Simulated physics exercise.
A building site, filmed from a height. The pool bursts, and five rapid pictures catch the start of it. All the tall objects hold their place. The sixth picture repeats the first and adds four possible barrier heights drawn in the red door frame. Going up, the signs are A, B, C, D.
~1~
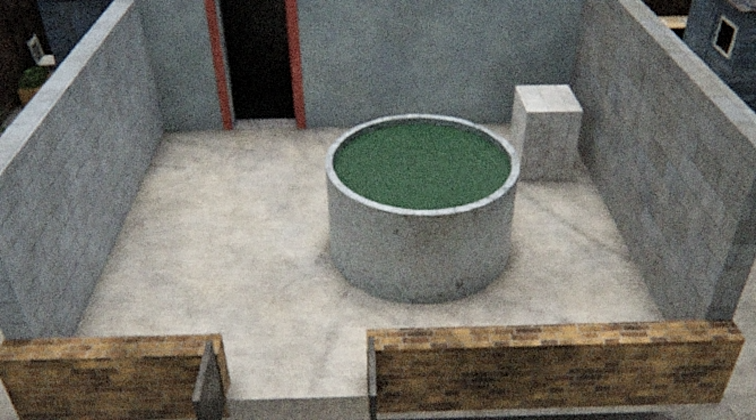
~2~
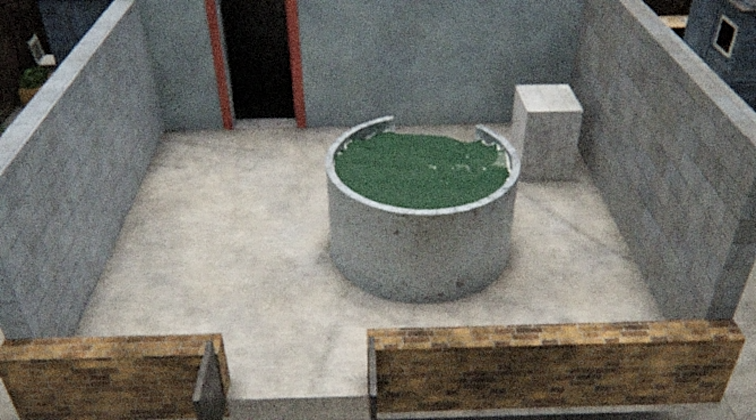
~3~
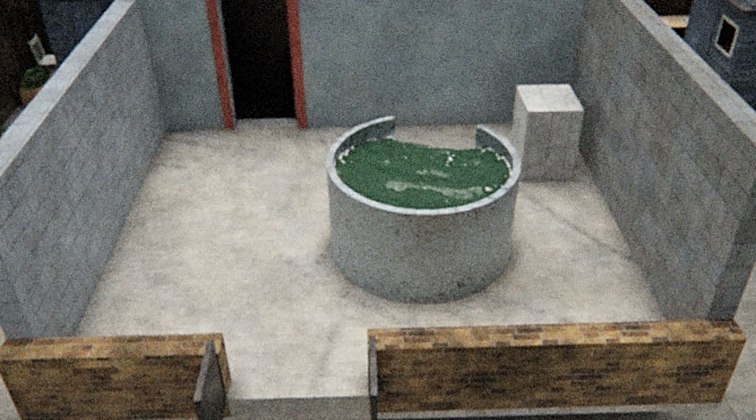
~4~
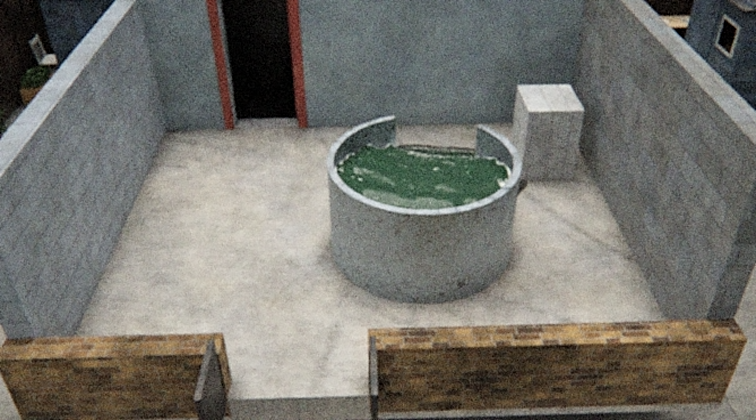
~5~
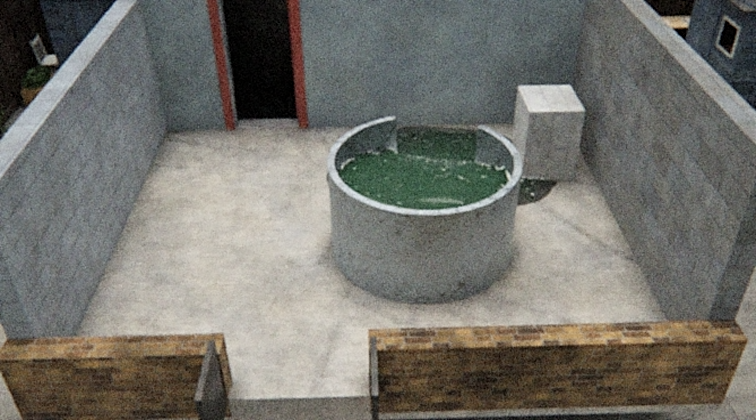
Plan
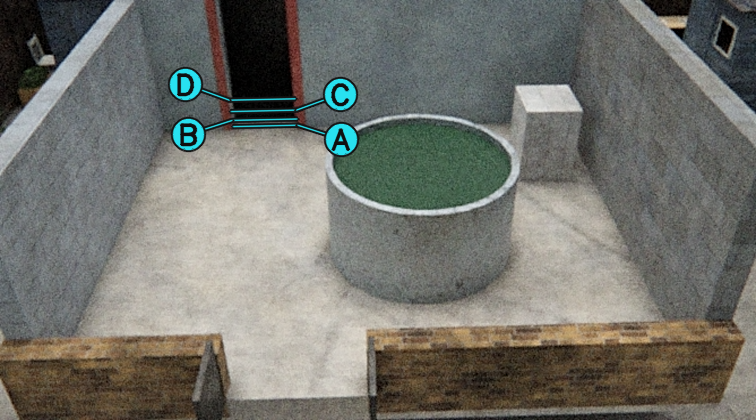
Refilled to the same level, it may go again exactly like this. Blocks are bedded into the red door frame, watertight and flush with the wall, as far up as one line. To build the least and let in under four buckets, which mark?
That is mark B.
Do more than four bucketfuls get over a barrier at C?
No.
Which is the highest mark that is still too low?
That is mark A.
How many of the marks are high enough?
Three of the four.
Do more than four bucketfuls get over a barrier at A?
Yes.
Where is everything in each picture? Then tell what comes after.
Water in the pool at rest, its middle at (421, 166); foot of the red doorway at (265, 128); open gate at (294, 327).
Water covers 1 % of the ground, its front hidden from here.
Water covers 4 % of the ground, its front hidden from here.
Water covers 9 % of the ground, its front hidden from here.
Water covers 16 % of the ground and shows as far out as (498, 136).
On the marked copy, A at (265, 125); B at (264, 119); C at (263, 110); D at (262, 99); from the bottom up A, B, C, D.
With A, about 8 bucketfuls get in.
With B, a splash gets over, under a bucket.
With C, nothing gets over.
With D, nothing gets over.
